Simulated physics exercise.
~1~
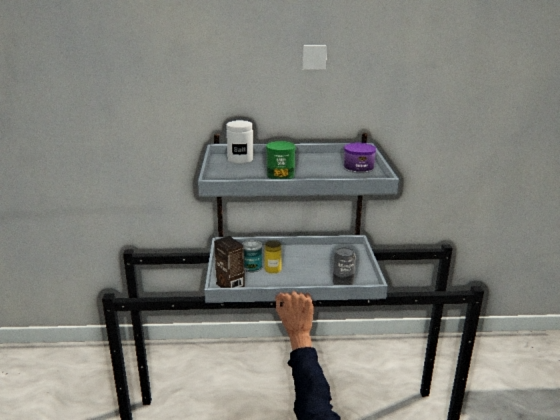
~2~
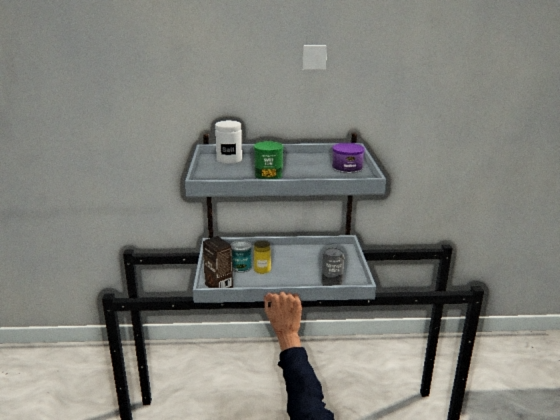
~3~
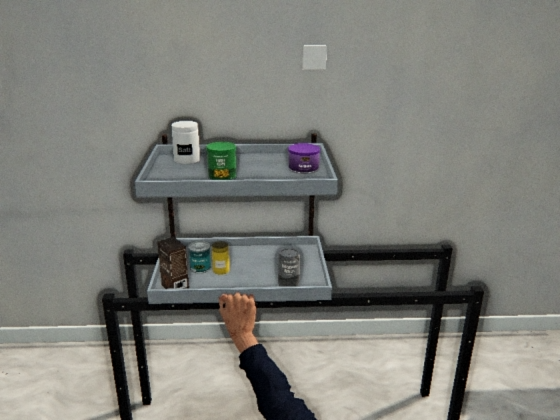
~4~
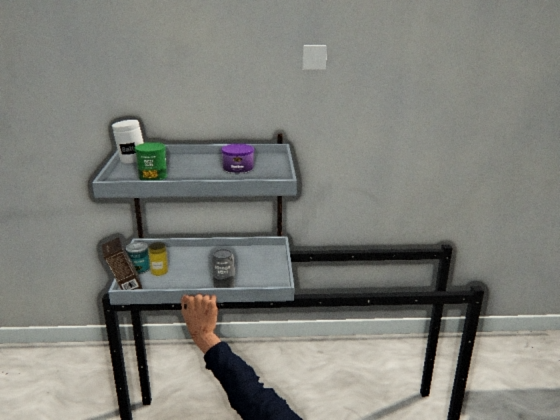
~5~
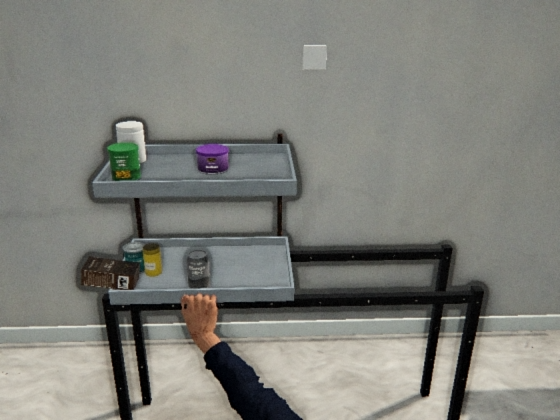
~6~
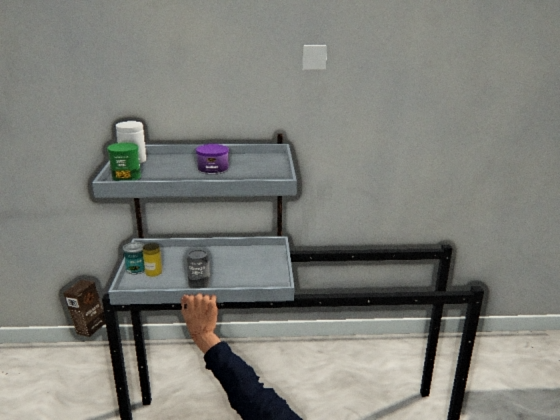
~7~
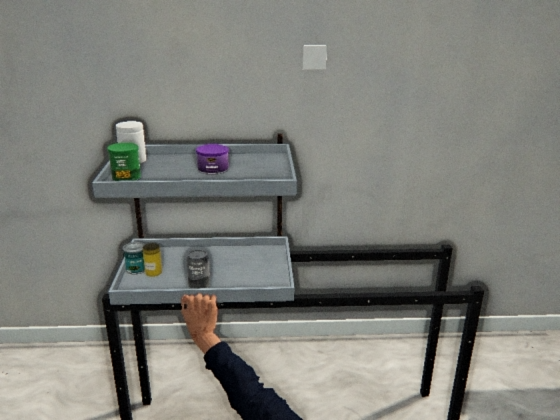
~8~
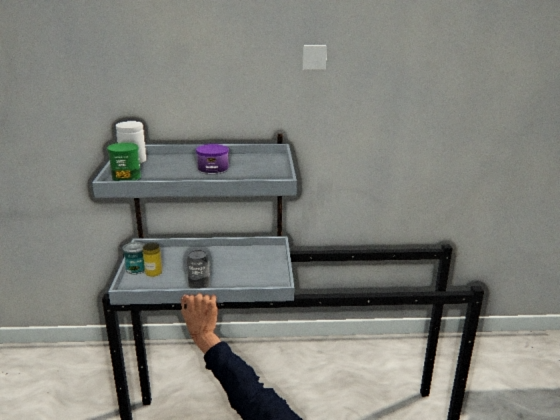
The footage shows a hand moving a two-tier grey tray unit left along a black frame until it stops at the left end, where the brown carton tips over the edge and drops out of view while the remaining containers slide left and end upright.
